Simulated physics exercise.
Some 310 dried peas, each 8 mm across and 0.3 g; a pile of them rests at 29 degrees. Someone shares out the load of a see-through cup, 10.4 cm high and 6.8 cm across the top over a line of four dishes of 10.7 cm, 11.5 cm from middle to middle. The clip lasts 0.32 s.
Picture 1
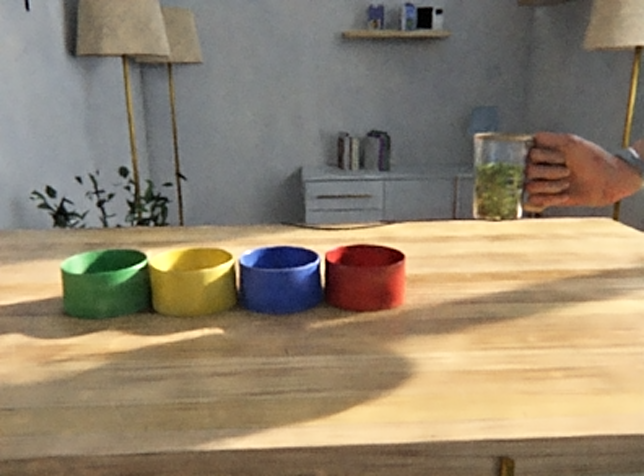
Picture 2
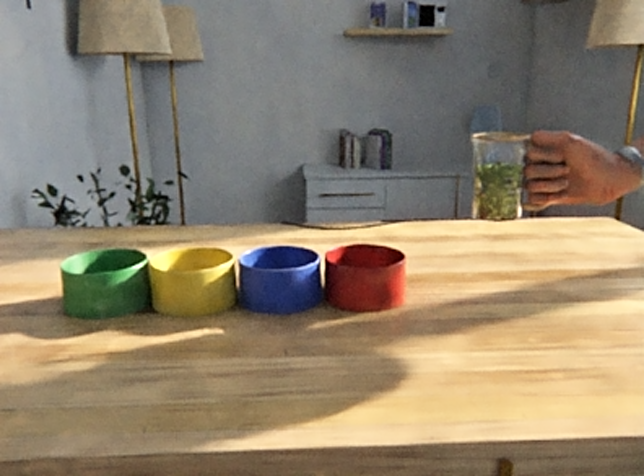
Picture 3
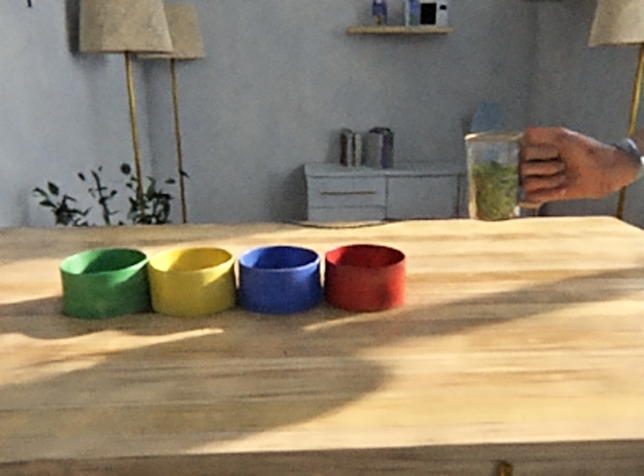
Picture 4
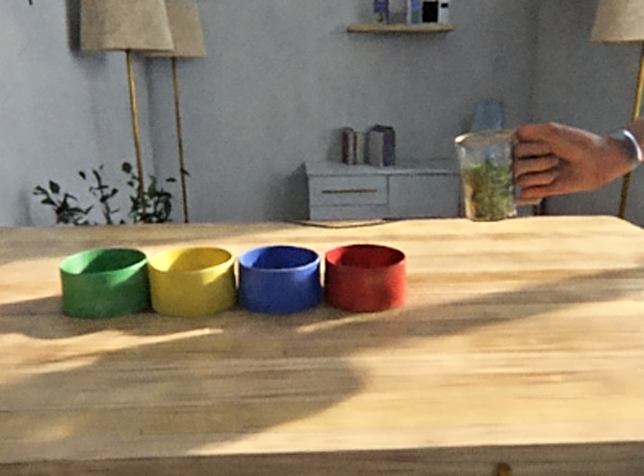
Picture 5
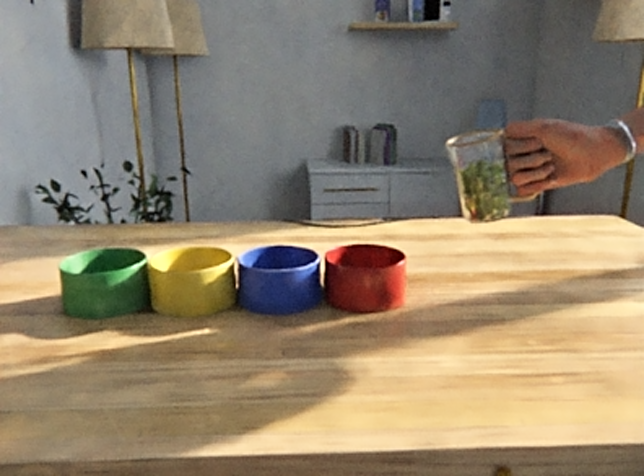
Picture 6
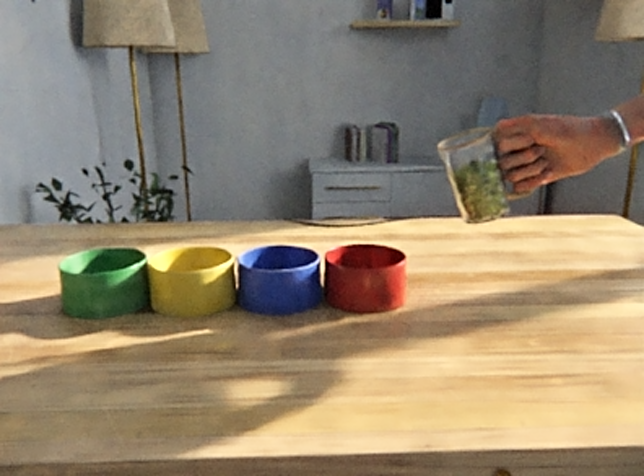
The video shows a hand holding a clear cup of small green pieces above a wooden table, right of green, yellow, blue and red dishes in a row, moving it slightly left while gradually tilting it toward them.
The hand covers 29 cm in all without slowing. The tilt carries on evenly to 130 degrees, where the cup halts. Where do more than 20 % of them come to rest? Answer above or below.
Red: Below, blue: Above, green: Below, yellow: Below, counter: Below.
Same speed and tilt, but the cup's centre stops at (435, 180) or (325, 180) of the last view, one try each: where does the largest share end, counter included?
Most goes to: Red; blue.
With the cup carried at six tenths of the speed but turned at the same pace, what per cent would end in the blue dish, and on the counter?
Then: Blue 0, counter 0.
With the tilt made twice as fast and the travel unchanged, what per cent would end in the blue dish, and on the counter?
In that case blue 0; counter 0.
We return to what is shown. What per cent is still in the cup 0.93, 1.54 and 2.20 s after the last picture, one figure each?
In turn: 100, 5, 0.
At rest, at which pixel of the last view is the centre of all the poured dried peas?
Around (272, 286).
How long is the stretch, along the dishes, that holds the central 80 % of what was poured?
About 6 cm.
Then, 0.93 s after the last picture, tilt 90 degrees; cup holds 100 %.
Then, 1.54 s after the last picture, tilt 130 degrees; cup holds 5 %, blue 95 %.
Then, 2.20 s after the last picture, tilt 130 degrees; cup holds 0 %, blue 100 %.
In the end, red 0 %, blue 100 %, green 0 %, yellow 0 %, counter 0 %.
